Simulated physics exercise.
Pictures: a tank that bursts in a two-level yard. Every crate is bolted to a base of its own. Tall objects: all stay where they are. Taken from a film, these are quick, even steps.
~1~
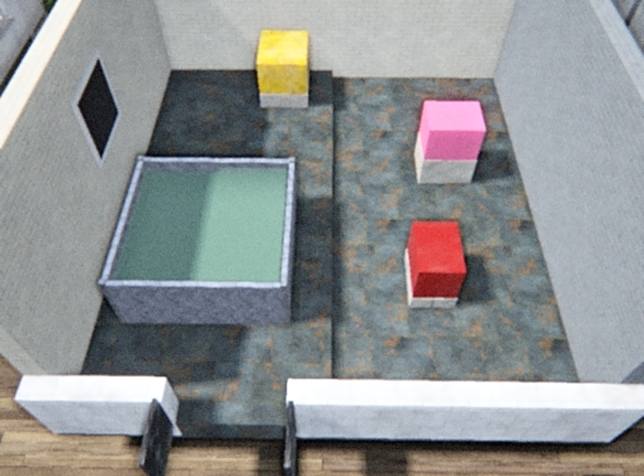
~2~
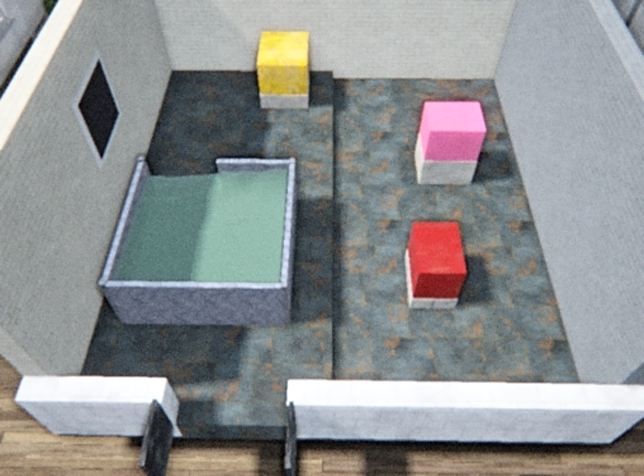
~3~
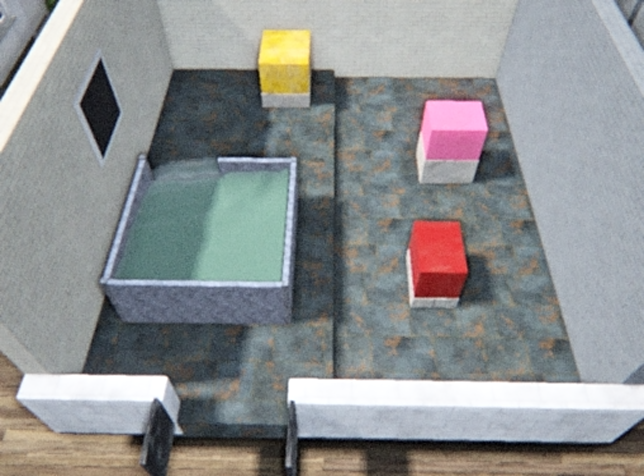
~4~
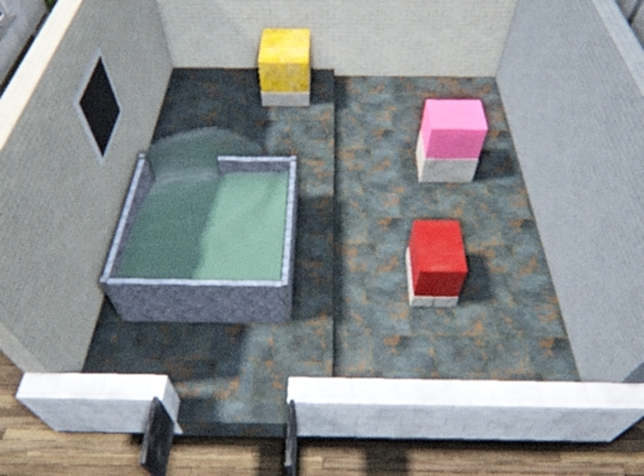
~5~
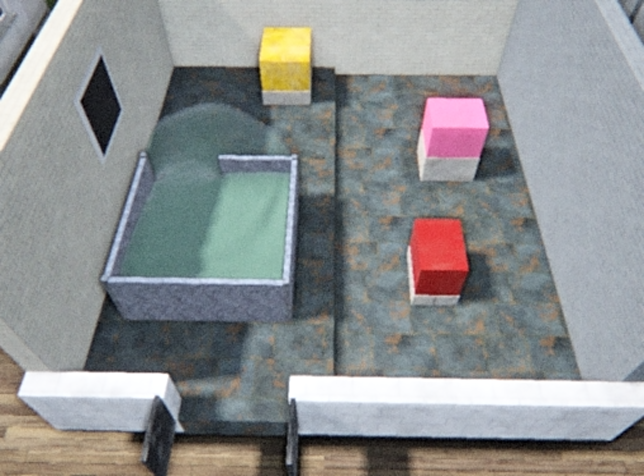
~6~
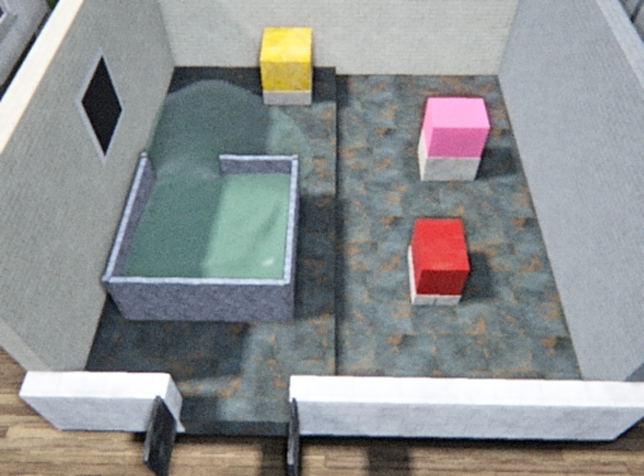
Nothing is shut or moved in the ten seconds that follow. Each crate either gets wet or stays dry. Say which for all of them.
One by one: Red crate: Dry; pink crate: Dry; yellow crate: Wet.
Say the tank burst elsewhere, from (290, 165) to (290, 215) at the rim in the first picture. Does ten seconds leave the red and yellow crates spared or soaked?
First the red crate: It gets reached; then the yellow crate: It is never reached.
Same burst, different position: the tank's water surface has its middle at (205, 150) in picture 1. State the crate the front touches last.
Red-painted one.
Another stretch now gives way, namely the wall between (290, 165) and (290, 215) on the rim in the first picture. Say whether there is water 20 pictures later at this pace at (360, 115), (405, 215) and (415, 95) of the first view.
Drenched; drenched; drenched.
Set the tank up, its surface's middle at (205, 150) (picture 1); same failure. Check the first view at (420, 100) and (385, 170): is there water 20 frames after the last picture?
The first spot is wetted, while the second is wetted.
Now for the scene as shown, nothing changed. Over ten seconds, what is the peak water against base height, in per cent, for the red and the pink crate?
Roughly 80 and 40 per cent respectively.
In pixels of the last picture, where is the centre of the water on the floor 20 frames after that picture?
It is near (239, 164).
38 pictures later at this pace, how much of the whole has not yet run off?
100 % or so.
A moment on, water covers 25 % of the floor; the red crate not reached, the pink crate not reached, the yellow crate water round its plinth.
Next, water covers 35 % of the floor; the red crate not reached, the pink crate not reached, the yellow crate water round its plinth.
Then, water covers 55 % of the floor; the red crate not reached, the pink crate water round its plinth, the yellow crate water round its plinth.
Later, water covers 80 % of the floor; the red crate water round its plinth, the pink crate water round its plinth, the yellow crate water round its plinth.
In the end, water covers 95 % of the floor; the red crate stayed above the water, the pink crate stayed above the water, the yellow crate was topped.
